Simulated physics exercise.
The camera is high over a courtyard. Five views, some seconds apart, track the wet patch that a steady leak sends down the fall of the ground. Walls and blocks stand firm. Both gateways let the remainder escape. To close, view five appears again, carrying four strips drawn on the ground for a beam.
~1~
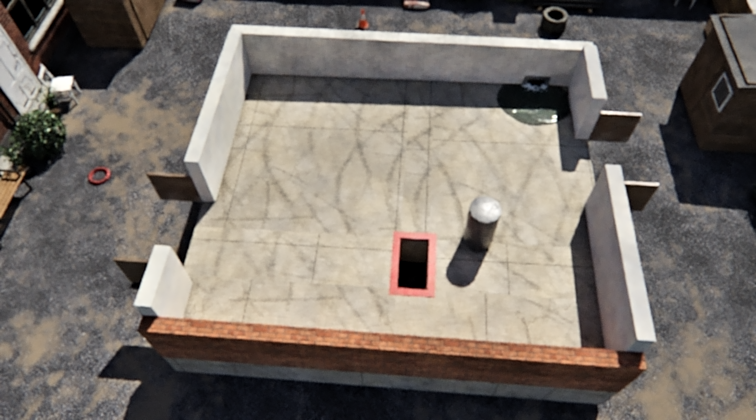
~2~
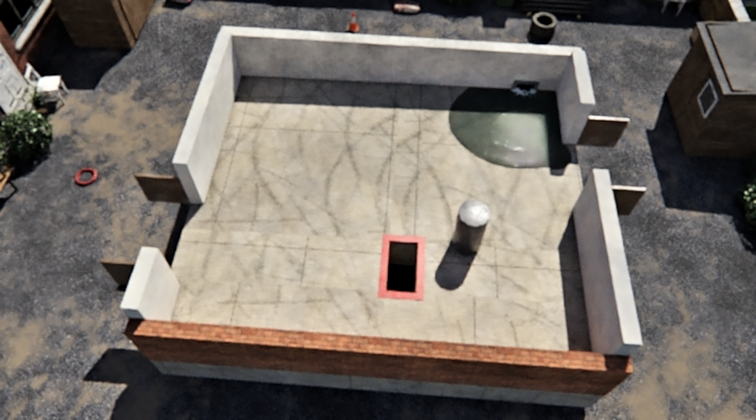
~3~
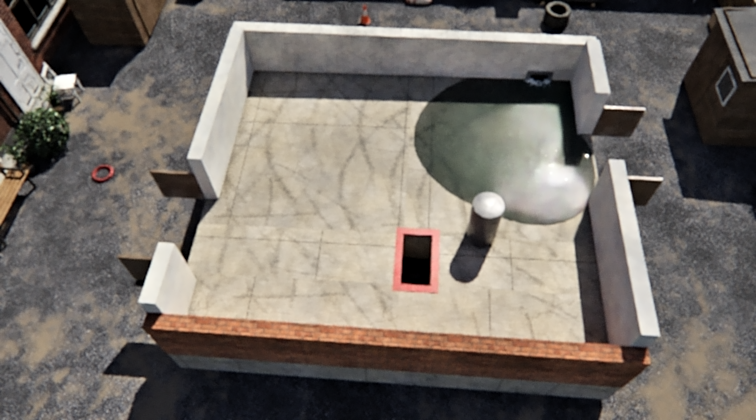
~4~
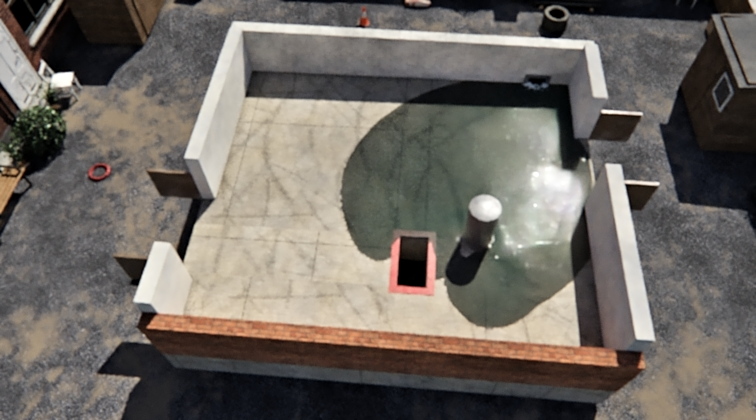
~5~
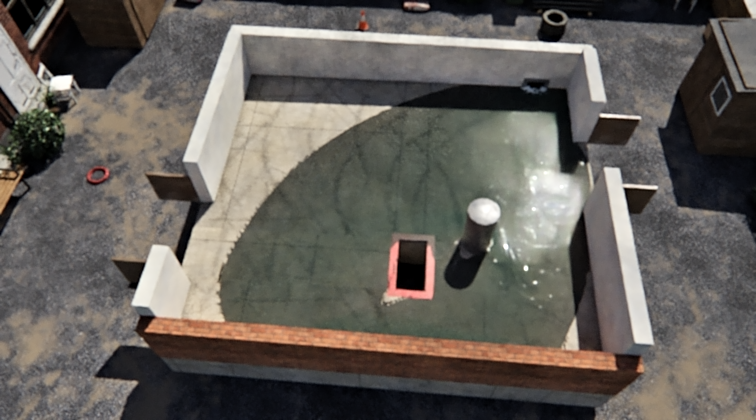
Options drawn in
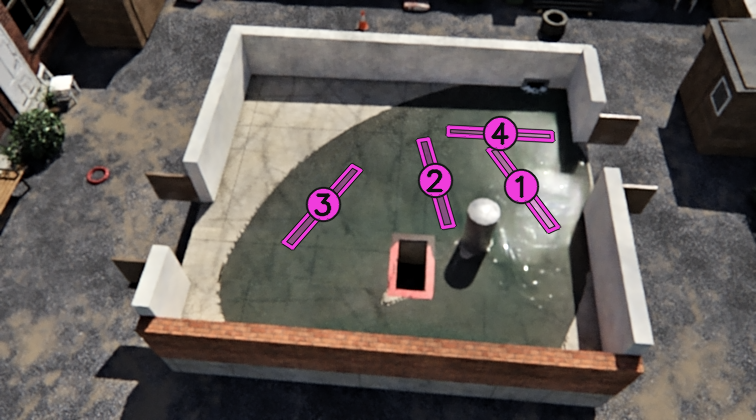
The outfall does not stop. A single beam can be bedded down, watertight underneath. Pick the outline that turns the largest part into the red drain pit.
Position 3.
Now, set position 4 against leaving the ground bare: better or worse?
It is worse.
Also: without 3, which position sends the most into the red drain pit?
Position 2.
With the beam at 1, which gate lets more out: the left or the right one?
The left one.
In magenta, 1 from (492, 148) to (553, 229); 2 from (423, 139) to (448, 226); 3 from (287, 245) to (356, 167); 4 from (448, 131) to (552, 136).
For position 1, about 7 % of the stream goes into the red drain pit, about 93 % out by the gates.
For position 2, about 18 % of the stream goes into the red drain pit, about 81 % out by the gates.
For position 3, about 25 % of the stream goes into the red drain pit, about 75 % out by the gates.
For position 4, about 7 % of the stream goes into the red drain pit, about 91 % out by the gates.
